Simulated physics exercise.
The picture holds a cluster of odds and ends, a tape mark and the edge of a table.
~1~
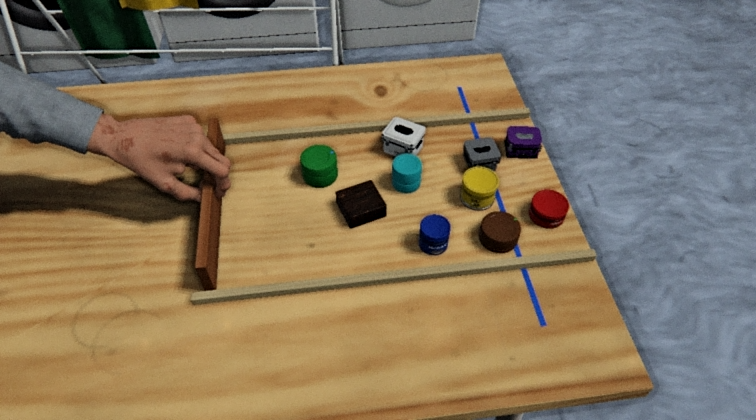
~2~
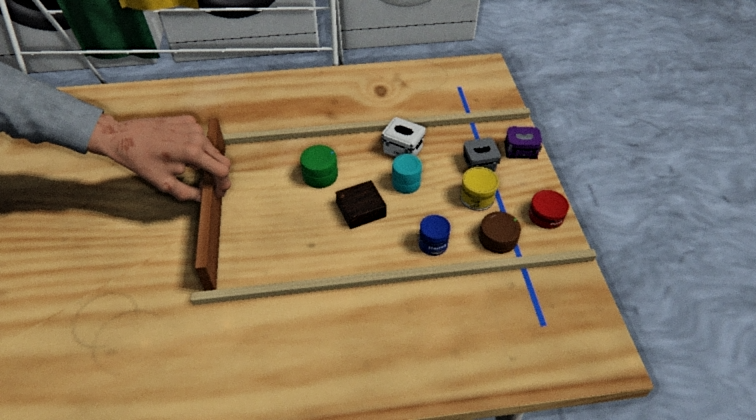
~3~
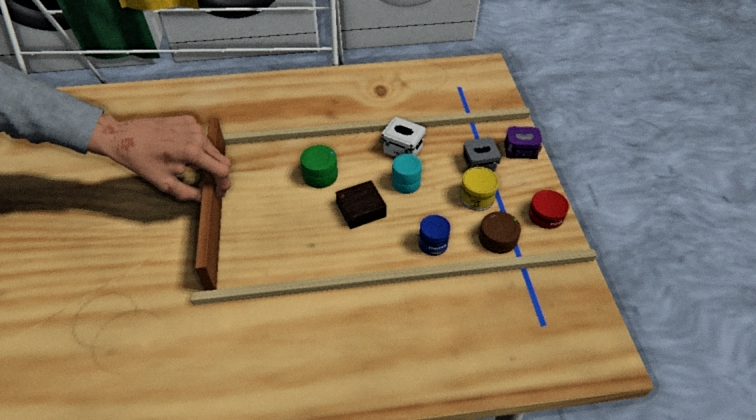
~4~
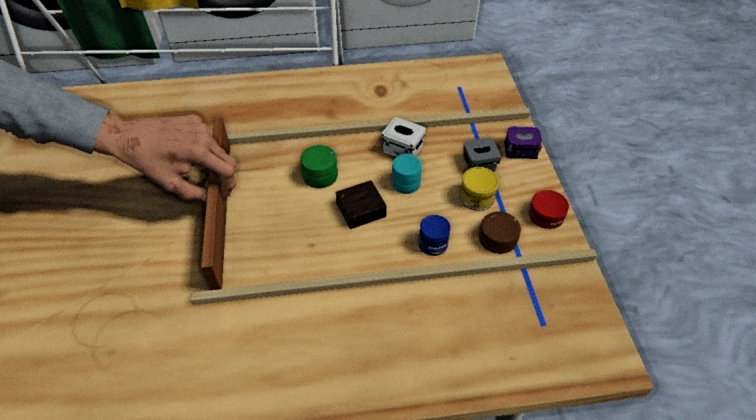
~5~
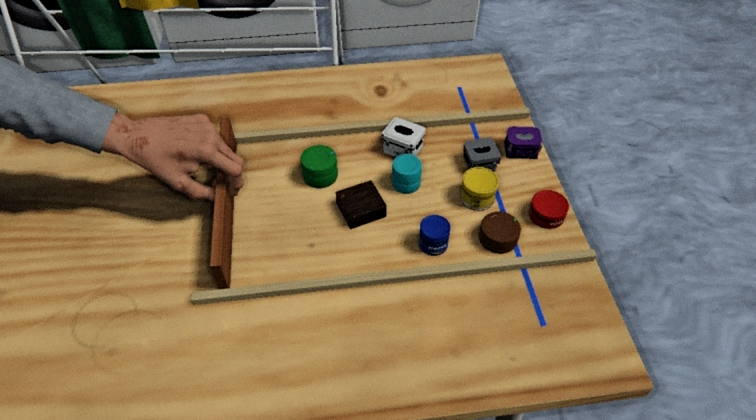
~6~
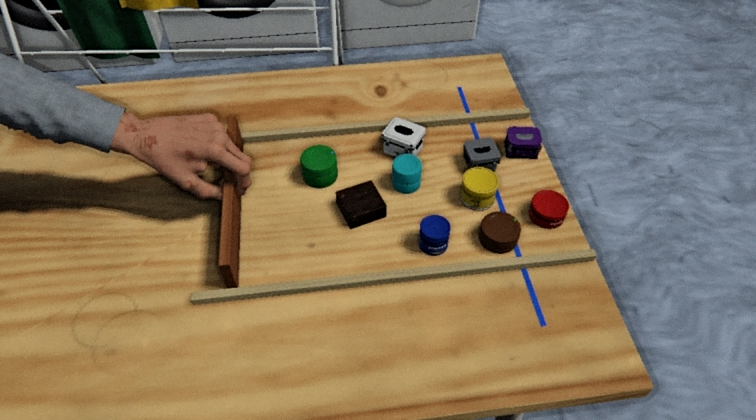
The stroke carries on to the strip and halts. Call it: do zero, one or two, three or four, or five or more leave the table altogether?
One or two.
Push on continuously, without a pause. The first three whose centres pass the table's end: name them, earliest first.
Order, earliest first: Purple case, red tub, yellow tin.
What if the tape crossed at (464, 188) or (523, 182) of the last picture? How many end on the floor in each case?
In order, 0 then 5.
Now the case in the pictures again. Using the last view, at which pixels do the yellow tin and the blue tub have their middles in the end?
Near (555, 183) and (529, 227).
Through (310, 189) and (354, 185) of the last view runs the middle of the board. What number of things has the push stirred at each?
1 at one spot and 2 at the other.
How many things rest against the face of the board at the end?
My count gives 4.
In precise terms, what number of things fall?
Count: 2.
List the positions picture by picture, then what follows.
Purple case (523, 143); red tub (549, 209); grey case (481, 157); board (212, 198); tape (494, 185), in the first picture.
Red tub (548, 210); green lid (319, 166), in the second picture.
Grey case (481, 157); white case (404, 140), in the third picture.
Purple case (523, 143); blue tub (434, 236), in the fourth picture.
Red tub (548, 210); turquoise lid (407, 174), in the fifth picture.
Purple case (523, 143); red tub (548, 210); grey case (481, 157); board (233, 196); tape (494, 185), in the sixth picture.
Soon after, none off yet; purple case at rest near (523, 143); red tub at rest near (548, 210); grey case at rest near (481, 157).
At rest, the number that fall off is one or two; fallen, red tub and purple case.
